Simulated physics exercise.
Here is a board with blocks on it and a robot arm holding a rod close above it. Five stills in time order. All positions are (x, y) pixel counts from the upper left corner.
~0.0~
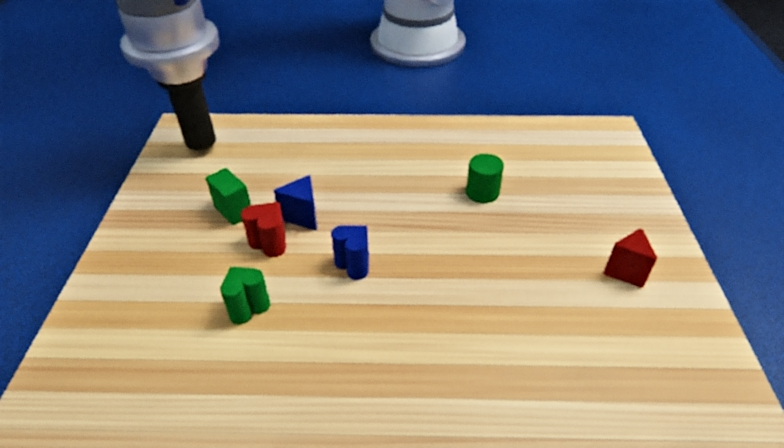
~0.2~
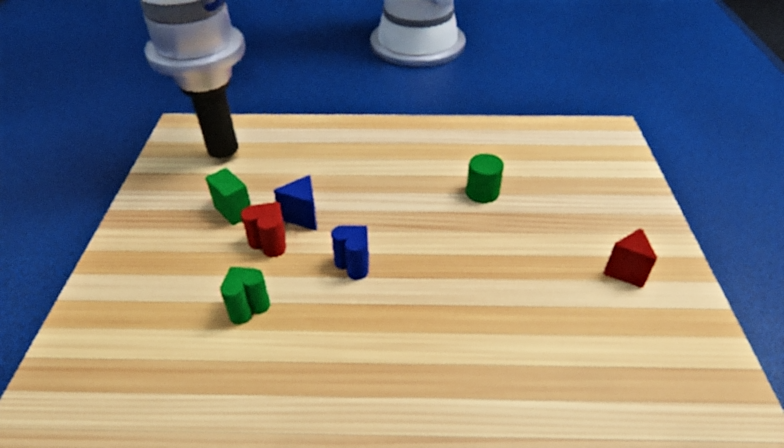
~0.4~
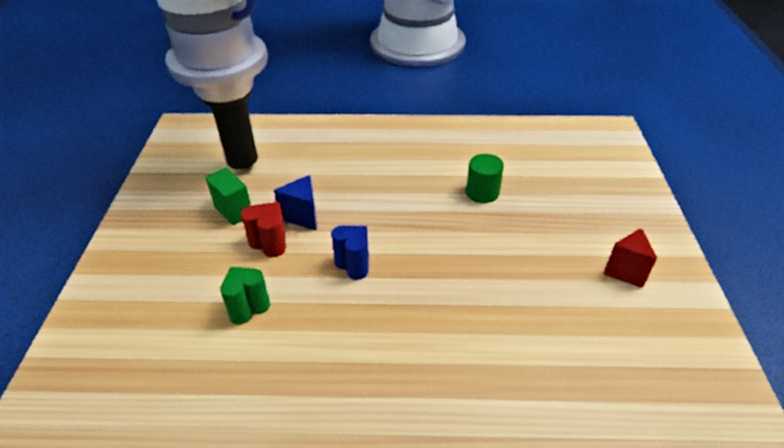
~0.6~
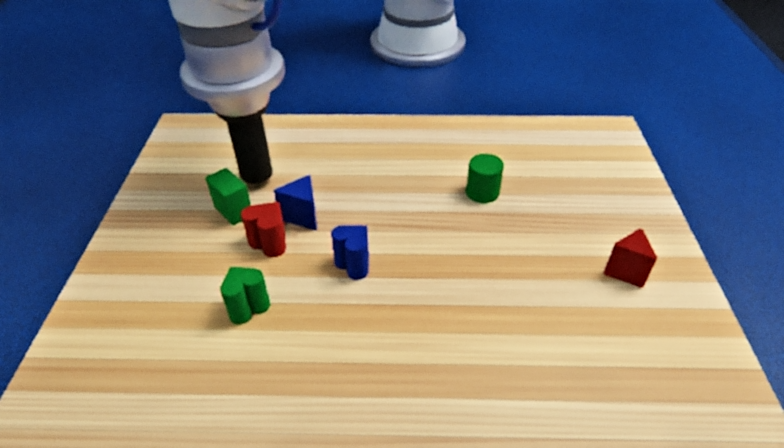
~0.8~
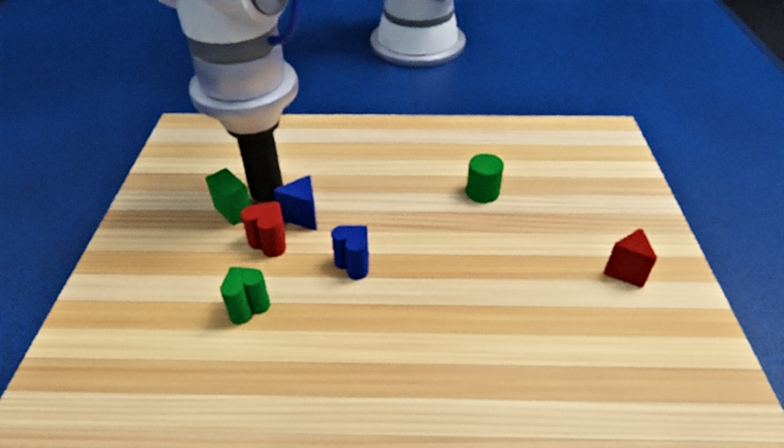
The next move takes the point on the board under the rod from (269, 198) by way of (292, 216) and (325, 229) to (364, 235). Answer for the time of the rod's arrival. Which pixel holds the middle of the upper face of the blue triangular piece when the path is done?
At (392, 214).
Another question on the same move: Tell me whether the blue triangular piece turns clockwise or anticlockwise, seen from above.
It swings round anticlockwise.
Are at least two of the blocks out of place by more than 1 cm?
Final answer: No.
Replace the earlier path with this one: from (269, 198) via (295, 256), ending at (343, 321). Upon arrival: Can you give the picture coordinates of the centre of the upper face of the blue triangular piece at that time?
The answer is (310, 198).
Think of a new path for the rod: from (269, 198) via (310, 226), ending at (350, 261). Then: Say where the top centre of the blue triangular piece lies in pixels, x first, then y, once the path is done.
I predict (381, 226).
On the path given first. One third of the way, rod at (291, 209); blue triangular piece at (315, 194), turned 30° anticlockwise.
Two thirds of the way, rod at (324, 221); blue triangular piece at (352, 206), turned 40° anticlockwise.
At the end, rod at (363, 227); red heart-shaped block in place; blue triangular piece at (392, 214), turned 30° anticlockwise.
